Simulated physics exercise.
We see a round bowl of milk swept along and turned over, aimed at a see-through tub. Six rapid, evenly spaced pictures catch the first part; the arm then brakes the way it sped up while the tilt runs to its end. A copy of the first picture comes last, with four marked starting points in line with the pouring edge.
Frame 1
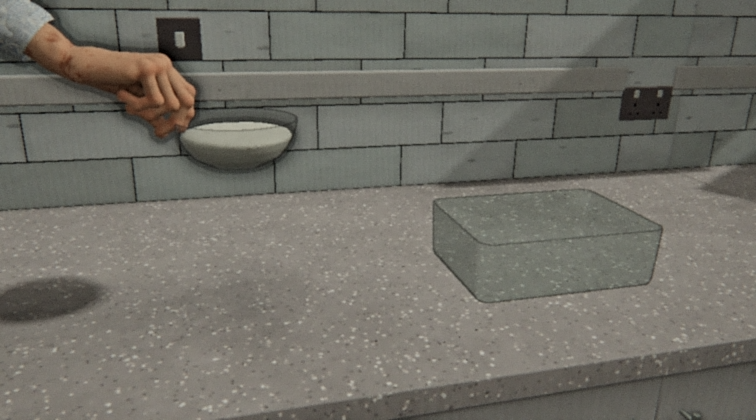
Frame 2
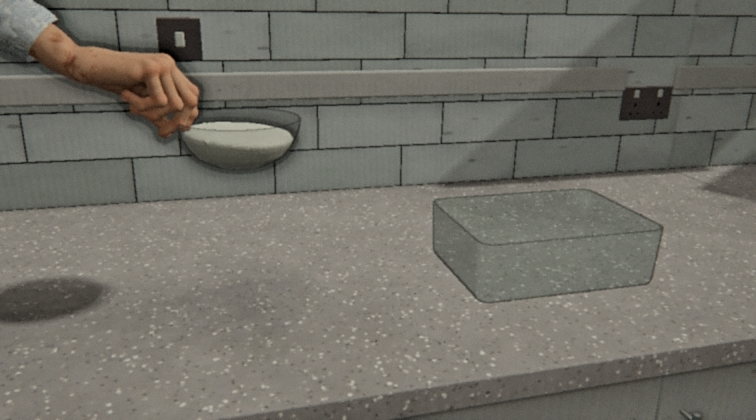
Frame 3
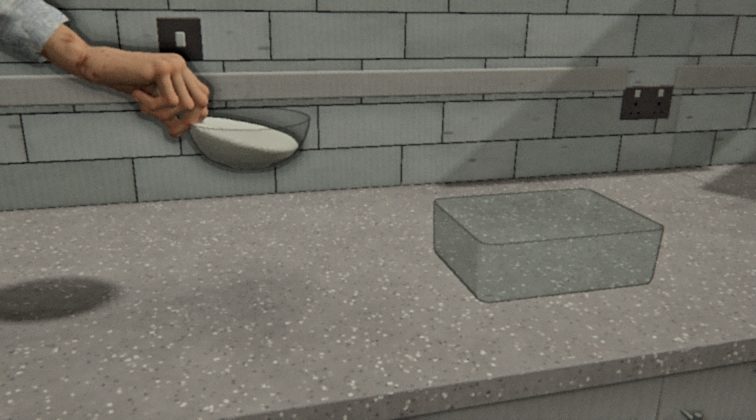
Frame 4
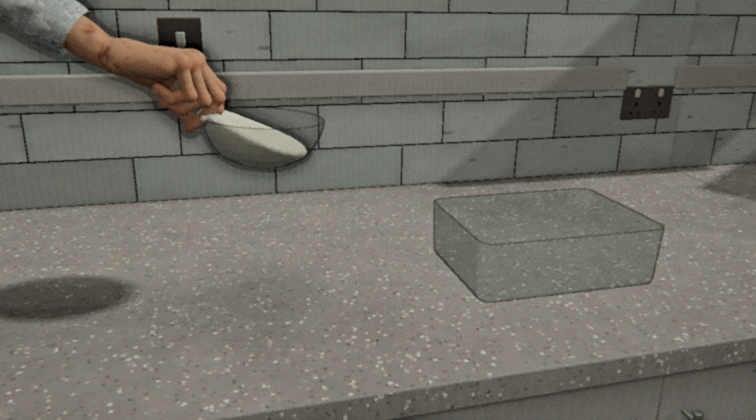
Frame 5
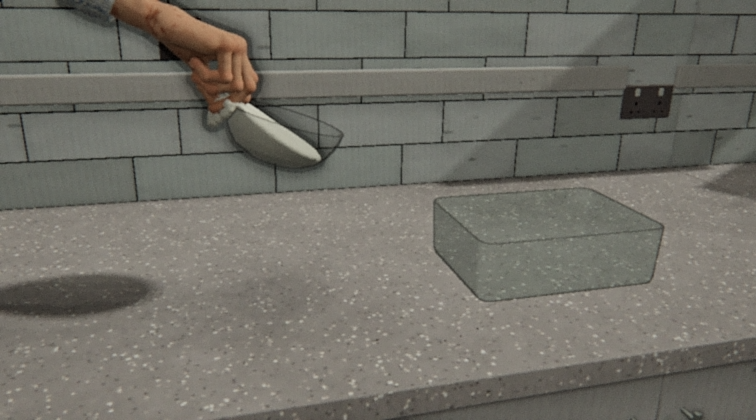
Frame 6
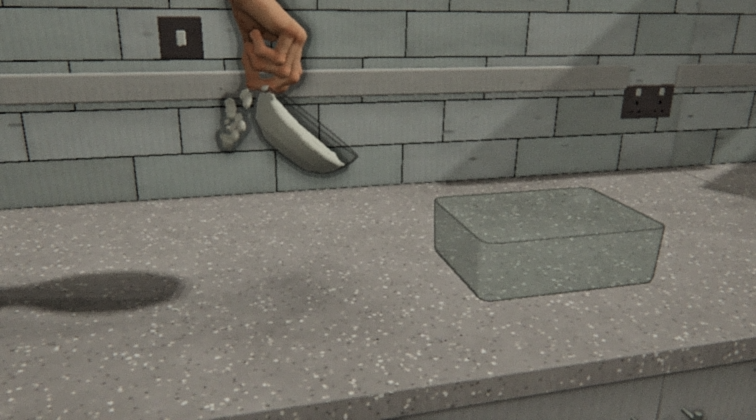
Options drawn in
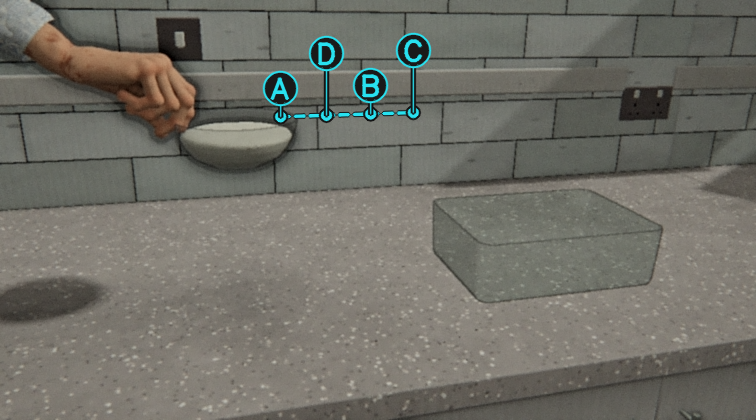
We see a hand carry a round, see-through bowl of milk rightward above a speckled counter, tipping its right side steeply downward, while milk slips over the left rim in pale blobs and a clear tub sits still.
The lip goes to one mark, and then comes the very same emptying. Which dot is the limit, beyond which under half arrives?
The answer is spot B.
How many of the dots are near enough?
Two.
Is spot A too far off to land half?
Yes.
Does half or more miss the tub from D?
Yes, it does.
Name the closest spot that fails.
The answer is D.
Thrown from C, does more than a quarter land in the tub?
Yes, it does.
On the marked copy, A at (280, 116); B at (370, 113); C at (413, 112); D at (326, 115).
If A is chosen, about 0 % lands in the tub, 98 % falls short.
If B is chosen, about 73 % lands in the tub, 17 % falls short and 10 % goes beside or beyond.
If C is chosen, about 77 % lands in the tub, 8 % falls short and 15 % goes beside or beyond.
If D is chosen, about 14 % lands in the tub, 83 % falls short and 3 % goes beside or beyond.
